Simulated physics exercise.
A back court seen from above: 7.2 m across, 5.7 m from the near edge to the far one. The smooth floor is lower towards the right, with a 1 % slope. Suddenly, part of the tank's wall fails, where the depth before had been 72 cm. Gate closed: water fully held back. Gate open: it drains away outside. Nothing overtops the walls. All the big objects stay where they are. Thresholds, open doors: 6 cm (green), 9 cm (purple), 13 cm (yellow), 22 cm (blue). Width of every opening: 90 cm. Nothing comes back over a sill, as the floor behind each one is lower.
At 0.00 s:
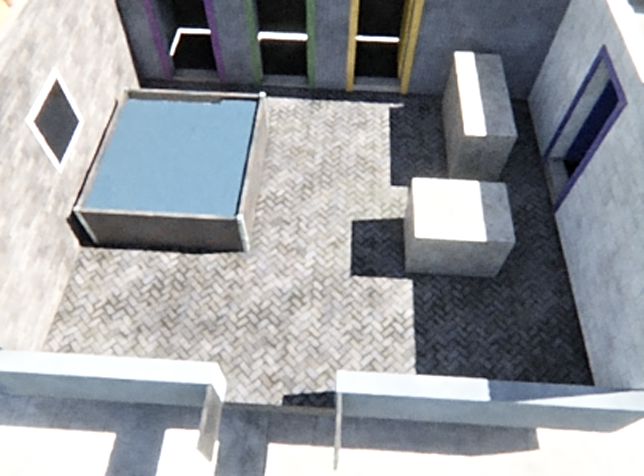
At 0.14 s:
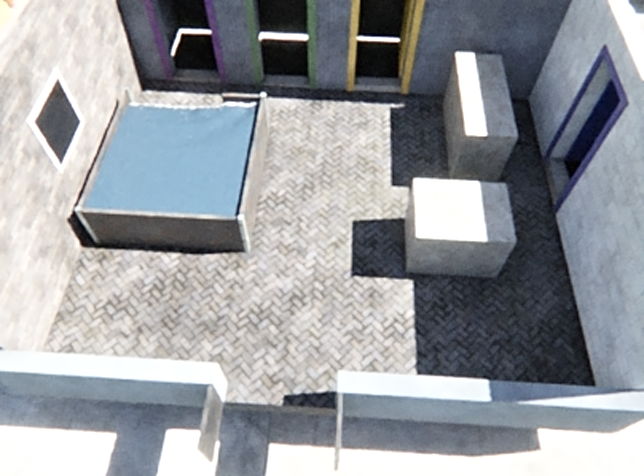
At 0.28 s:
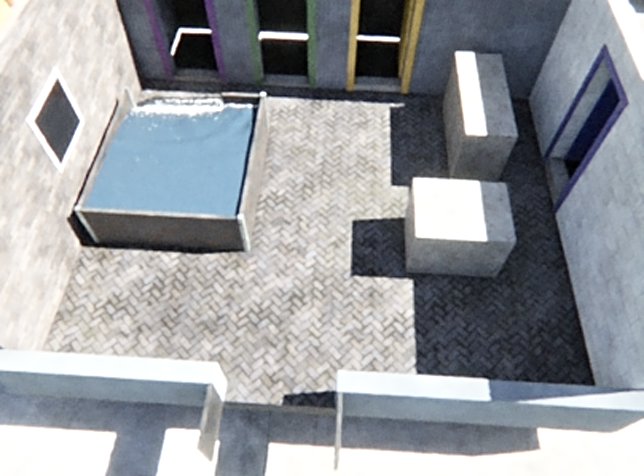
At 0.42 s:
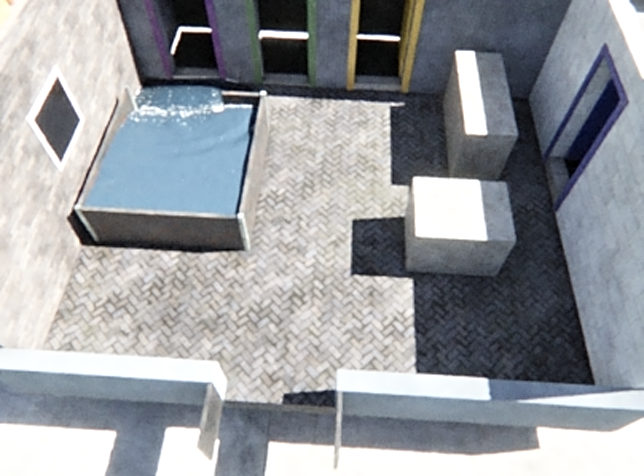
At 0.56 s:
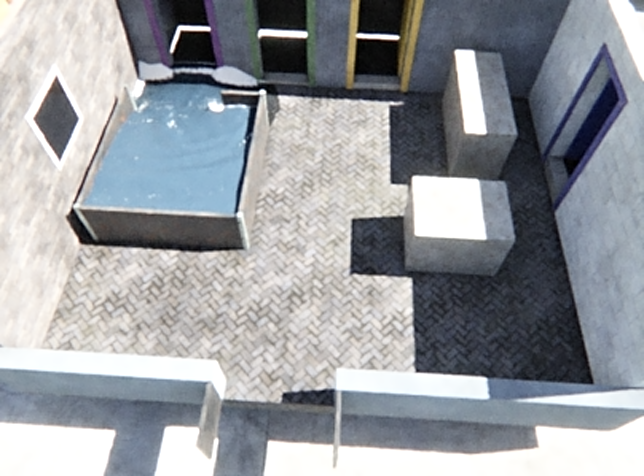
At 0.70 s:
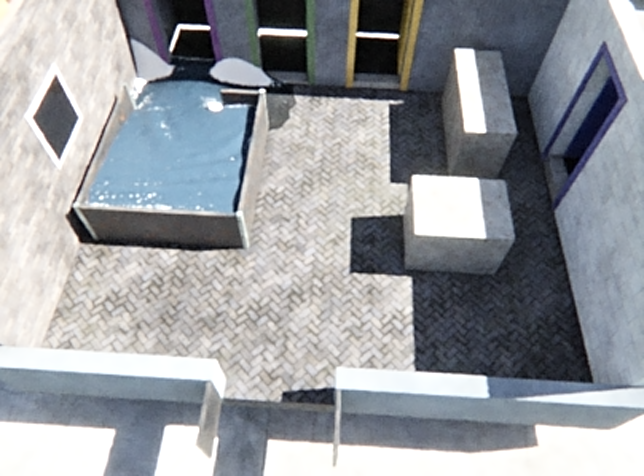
The video shows a walled courtyard from above, where still blue water in a tank on the left begins to ripple and foam at its far edge, then surges out towards the purple-framed doorway, splashing up as the surface turns choppy.
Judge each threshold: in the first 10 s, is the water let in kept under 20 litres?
Verdicts: Green door, not kept under; purple door, not kept under; yellow door, kept under; blue door, kept under.
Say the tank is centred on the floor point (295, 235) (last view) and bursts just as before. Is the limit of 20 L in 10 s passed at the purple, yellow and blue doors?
Purple: Too much; yellow: Too much; blue: Within limit.
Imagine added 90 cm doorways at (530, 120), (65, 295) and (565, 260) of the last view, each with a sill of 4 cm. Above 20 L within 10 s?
Check each in turn: The first succeeds, the second fails, the third fails.
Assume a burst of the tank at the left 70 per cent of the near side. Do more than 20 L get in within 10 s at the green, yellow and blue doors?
So green ends up short of it, yellow short of it, blue short of it.
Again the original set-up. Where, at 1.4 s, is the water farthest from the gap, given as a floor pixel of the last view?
Point: Roughly (372, 92) in the last view.
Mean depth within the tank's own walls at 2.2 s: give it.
About 36 cm.
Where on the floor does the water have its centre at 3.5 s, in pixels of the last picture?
Close to (225, 150) in the last picture.
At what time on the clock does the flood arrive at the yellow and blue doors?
Yellow: 1.3 s; blue: 4.5 s.
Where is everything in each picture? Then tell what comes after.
The first frame shows still water, 72 cm deep, in the tank at (179, 152).
In the second frame, the front is at a hidden place, 0.8 m from the gap on the tank's far side; 0.3 m2 of floor is under water; 72 cm left at the back of the tank.
In the third frame, the front is at a hidden place, 1.1 m from the gap on the tank's far side; 1.2 m2 of floor is under water; 72 cm left at the back of the tank.
In the fourth frame, the front is at (143, 85), 1.4 m from the gap on the tank's far side; 2.4 m2 of floor is under water; 72 cm left at the back of the tank.
In the fifth frame, the front is at (268, 85), 1.8 m from the gap on the tank's far side; 3.0 m2 of floor is under water; 72 cm left at the back of the tank.
In the sixth frame, the front is at (290, 85), 2.1 m from the gap on the tank's far side; 3.2 m2 of floor is under water; 66 cm left at the back of the tank.
After 1.4 s water covers 10 % of the floor and is deepest (58 cm) near (144, 79); green door 11 cm at the sill, 6 L in, purple door 52 cm at the sill, 320 L in, yellow door 2 cm at the sill, 0 L in, blue door not reached.
After 2.2 s water covers 25 % of the floor and is deepest (49 cm) near (144, 79); green door 11 cm at the sill, 15 L in, purple door 47 cm at the sill, 666 L in, yellow door 4 cm at the sill, 0 L in, blue door not reached.
After 3.5 s water covers 40 % of the floor and is deepest (30 cm) near (219, 83); green door 12 cm at the sill, 36 L in, purple door 29 cm at the sill, 984 L in, yellow door 5 cm at the sill, 0 L in, blue door not reached.
After 6.0 s water covers 70 % of the floor and is deepest (18 cm) near (136, 98); green door 10 cm at the sill, 76 L in, purple door 19 cm at the sill, 1165 L in, yellow door 5 cm at the sill, 0 L in, blue door 13 cm at the sill, 0 L in.
After 10.0 s water covers 95 % of the floor and is deepest (14 cm) near (527, 100); green door 7 cm at the sill, 92 L in, purple door 12 cm at the sill, 1237 L in, yellow door 6 cm at the sill, 0 L in, blue door 10 cm at the sill, 0 L in.
